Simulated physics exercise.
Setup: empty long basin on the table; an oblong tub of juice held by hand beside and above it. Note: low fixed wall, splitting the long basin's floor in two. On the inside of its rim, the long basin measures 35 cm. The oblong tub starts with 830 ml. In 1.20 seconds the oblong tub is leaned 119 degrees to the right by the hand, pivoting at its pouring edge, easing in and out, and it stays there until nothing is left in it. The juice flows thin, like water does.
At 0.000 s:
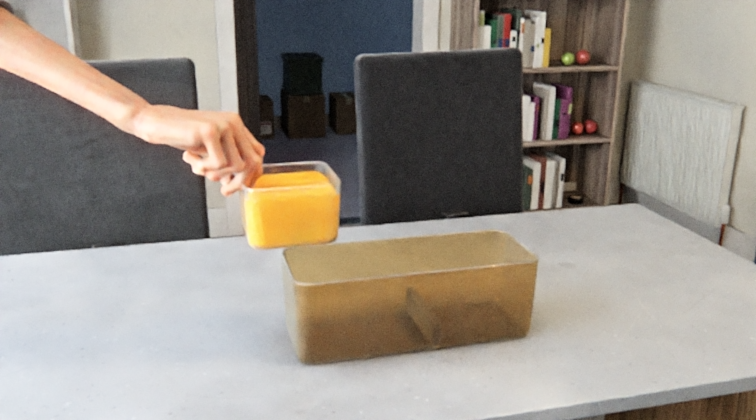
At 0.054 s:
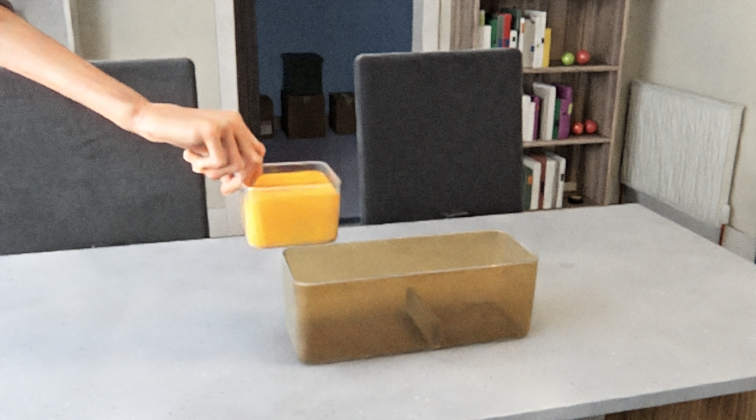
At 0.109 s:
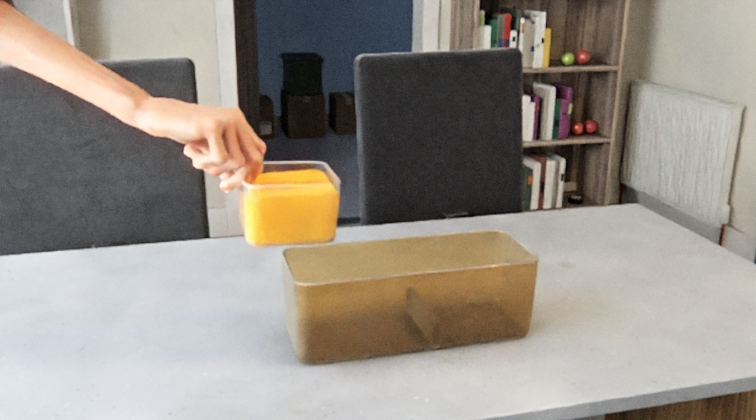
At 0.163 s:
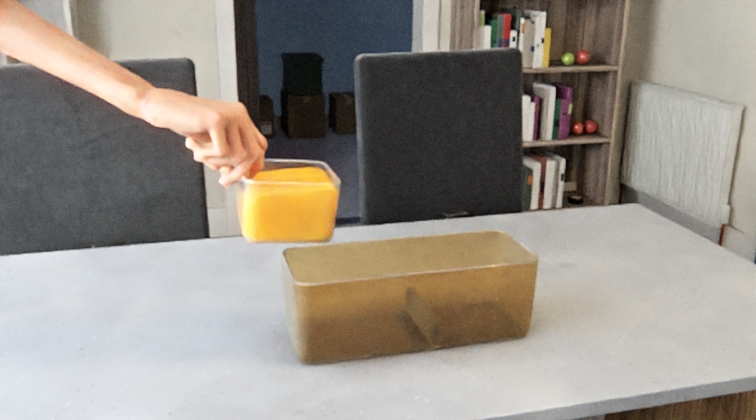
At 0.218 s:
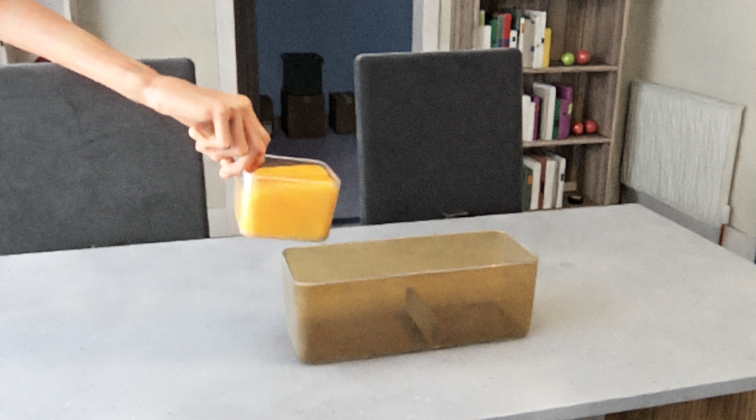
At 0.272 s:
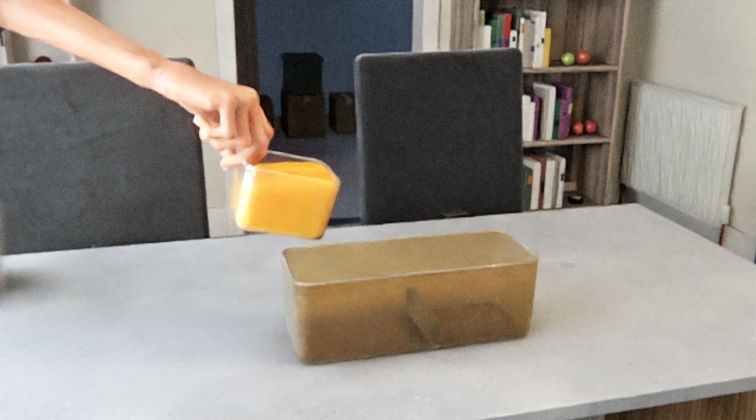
In a room with dark chairs and a bookshelf, a hand holds an oblong tub of orange juice above and beside an empty long basin on a pale table. The tub stays nearly level at first, then the hand gradually tilts it slightly to the right, the juice still inside.
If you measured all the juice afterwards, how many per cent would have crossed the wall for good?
Around 29 per cent would have crossed.
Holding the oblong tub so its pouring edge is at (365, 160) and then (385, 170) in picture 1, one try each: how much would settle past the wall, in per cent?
In order, 75 and 80 per cent.
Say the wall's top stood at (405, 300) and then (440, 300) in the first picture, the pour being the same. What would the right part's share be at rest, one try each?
Some 65 in a hundred, then some 15 in a hundred.
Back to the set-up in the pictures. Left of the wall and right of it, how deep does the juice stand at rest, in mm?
Left about 24 mm, right about 14 mm.
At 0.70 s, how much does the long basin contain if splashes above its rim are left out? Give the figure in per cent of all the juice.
Close to 14 in a hundred.
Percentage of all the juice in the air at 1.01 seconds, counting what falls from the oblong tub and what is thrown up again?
Something like 12 per cent is in the air then.
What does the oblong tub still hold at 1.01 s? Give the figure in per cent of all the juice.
Some 5 per cent.
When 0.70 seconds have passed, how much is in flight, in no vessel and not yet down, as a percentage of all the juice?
Some 36 % is the figure.
By 0.70 s the tilt is 75° and 52 per cent is still to pour, 13 is left of the wall and 0 right of it.
By 1.01 s the tilt is 112° and 5 per cent is still to pour, 54 is left of the wall and 26 right of it.
By 1.34 s the tilt is 119° and 0 per cent is still to pour, 70 is left of the wall and 26 right of it.
By 1.70 s the tilt is 119° and 0 per cent is still to pour, 67 is left of the wall and 29 right of it.
At rest 67 per cent lies left of the wall, 29 right of it and 4 outside.
